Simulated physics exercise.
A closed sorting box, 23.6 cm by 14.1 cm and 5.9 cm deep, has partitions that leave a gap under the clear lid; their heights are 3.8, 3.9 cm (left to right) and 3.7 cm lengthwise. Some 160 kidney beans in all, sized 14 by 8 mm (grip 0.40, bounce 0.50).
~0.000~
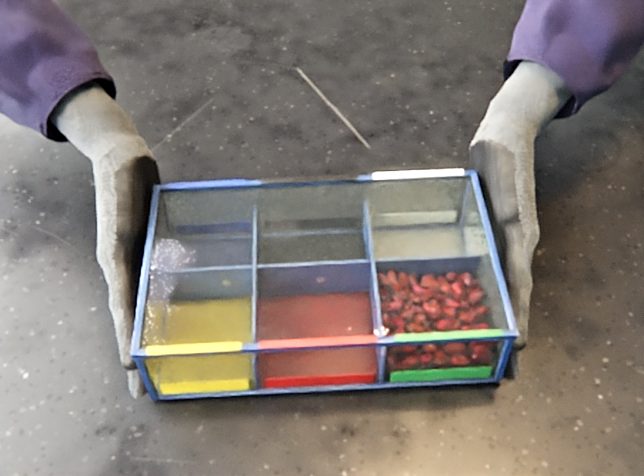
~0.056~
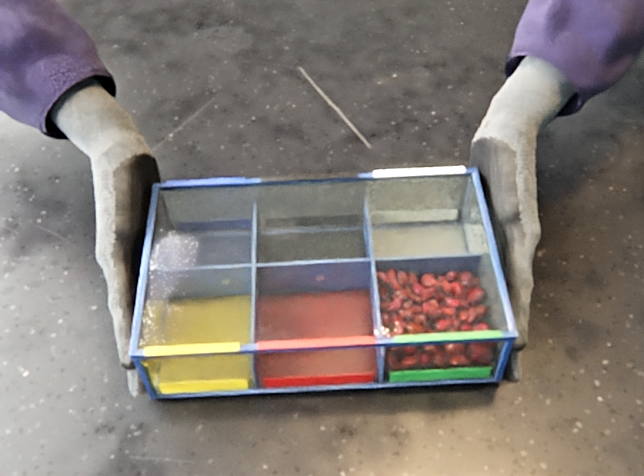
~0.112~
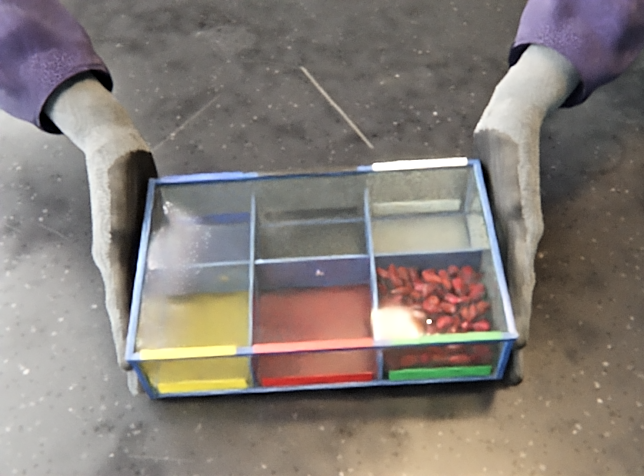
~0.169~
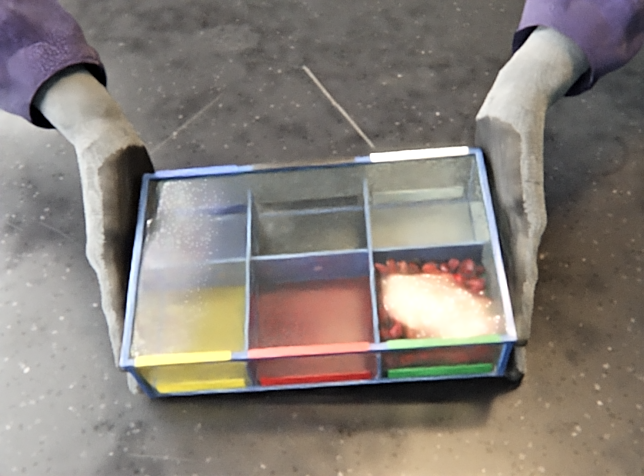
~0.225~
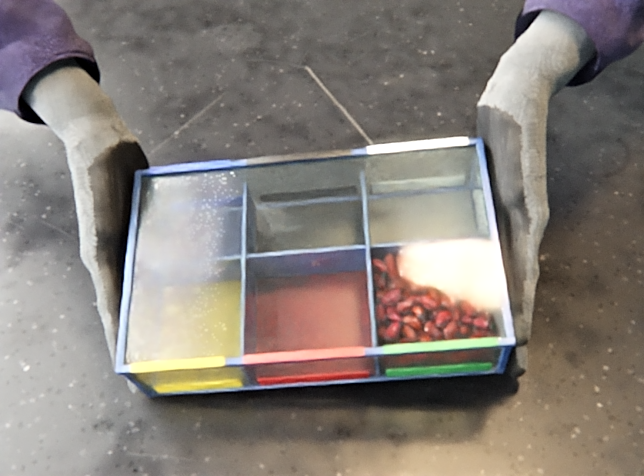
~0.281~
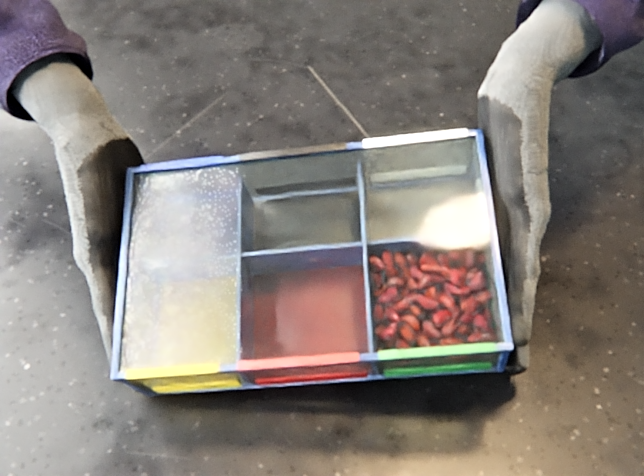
Two gloved hands slightly tilt a clear-lidded box with red beans in its green-edged compartment.
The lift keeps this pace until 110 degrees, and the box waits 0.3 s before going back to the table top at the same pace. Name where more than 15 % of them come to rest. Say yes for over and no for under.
Red compartment: No; blue compartment: No; green compartment: Yes; yellow compartment: No; white compartment: No; black compartment: No.
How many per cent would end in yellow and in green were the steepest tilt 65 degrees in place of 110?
Then yellow would hold 0 percent and green 100 percent.
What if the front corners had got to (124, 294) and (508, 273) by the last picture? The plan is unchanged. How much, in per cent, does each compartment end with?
By the end red holds 0%, blue holds 5%, green holds 0%, yellow holds 0%, white holds 60% and black holds 35%.
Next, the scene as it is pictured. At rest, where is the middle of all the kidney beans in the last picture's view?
Centre at rest, approx.: (422, 344) px.
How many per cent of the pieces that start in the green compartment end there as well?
Around 90 %.
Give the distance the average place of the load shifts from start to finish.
Around 2.0 centimetres, start to finish.
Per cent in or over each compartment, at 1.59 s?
Shares - red: 0, blue: 0, green: 95, yellow: 5, white: 0, black: 0.
After 1.59 s, tilt 110 degrees; green 95 %, yellow 5 %.
After 2.46 s, tilt 55 degrees; green 95 %, yellow 5 %.
Then, at 3.33 s, tilt 0 degrees; green 95 %, yellow 5 %.
By 3.8 s all is still; red 0 %, blue 0 %, green 95 %, yellow 5 %, white 0 %, black 0 %.
